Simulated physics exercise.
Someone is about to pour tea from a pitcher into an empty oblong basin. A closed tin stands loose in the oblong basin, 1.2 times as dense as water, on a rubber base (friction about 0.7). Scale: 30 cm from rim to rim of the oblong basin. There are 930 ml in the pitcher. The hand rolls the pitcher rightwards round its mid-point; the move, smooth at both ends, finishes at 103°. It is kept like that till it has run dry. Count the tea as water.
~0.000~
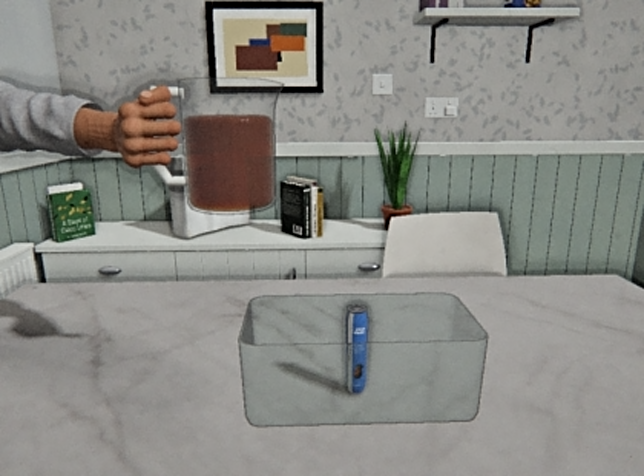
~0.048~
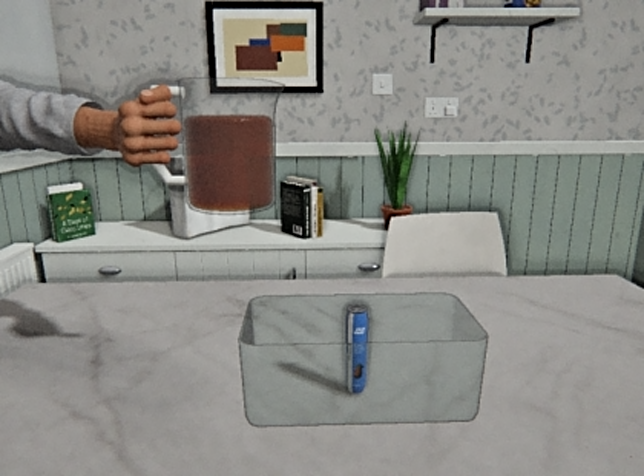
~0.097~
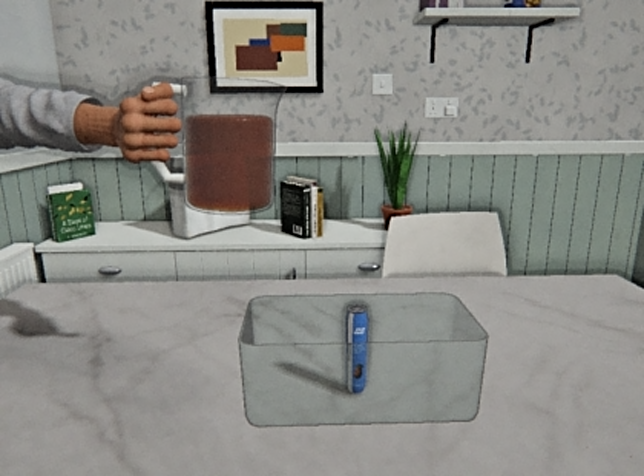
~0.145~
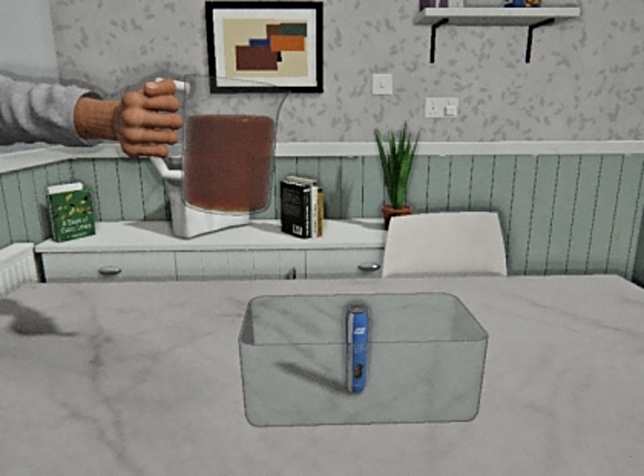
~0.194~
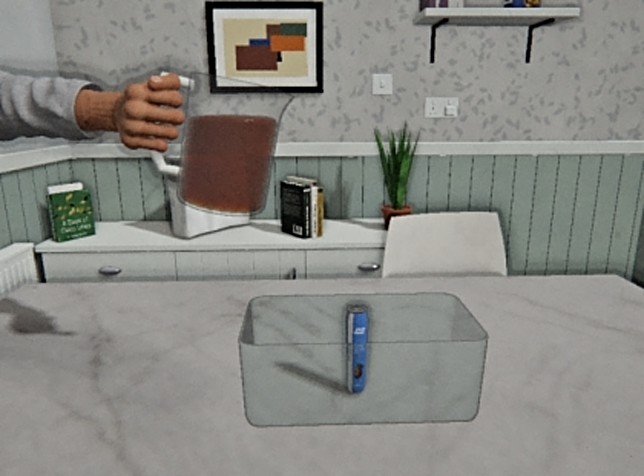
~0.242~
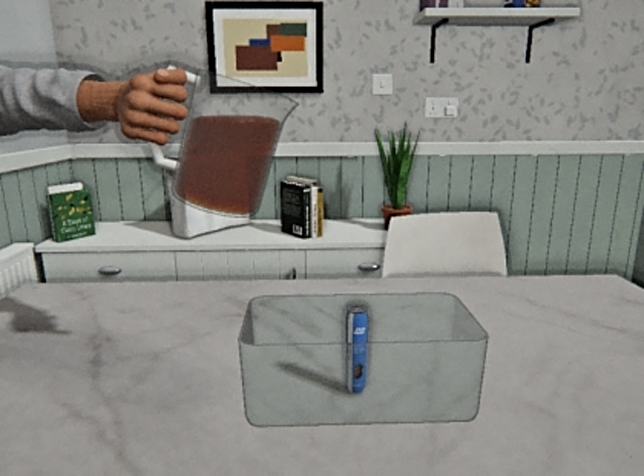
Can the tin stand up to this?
The tin remains upright.
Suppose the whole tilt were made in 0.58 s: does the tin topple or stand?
Then it goes over.
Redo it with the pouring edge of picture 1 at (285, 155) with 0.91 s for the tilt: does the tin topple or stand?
Then it goes over.
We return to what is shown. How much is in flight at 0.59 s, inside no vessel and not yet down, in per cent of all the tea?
Some 12 per cent.
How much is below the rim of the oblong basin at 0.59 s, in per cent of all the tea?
About 0 per cent.
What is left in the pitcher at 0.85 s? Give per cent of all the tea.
Some 40 per cent.
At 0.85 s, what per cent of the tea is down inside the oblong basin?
Near 26 in a hundred.
Then, 0.59 s in, the tilt is 75° and 89 per cent is still to pour; the tin stands where it began.
Then, 0.85 s in, the tilt is 102° and 39 per cent is still to pour; the tin stands where it began.
Then, 1.12 s in, the tilt is 103° and 8 per cent is still to pour; the tin stands where it began.
Then, 1.41 s in, the tilt is 103° and 1 per cent is still to pour; the tin stands where it began.
Finally, the tin stands where it began.
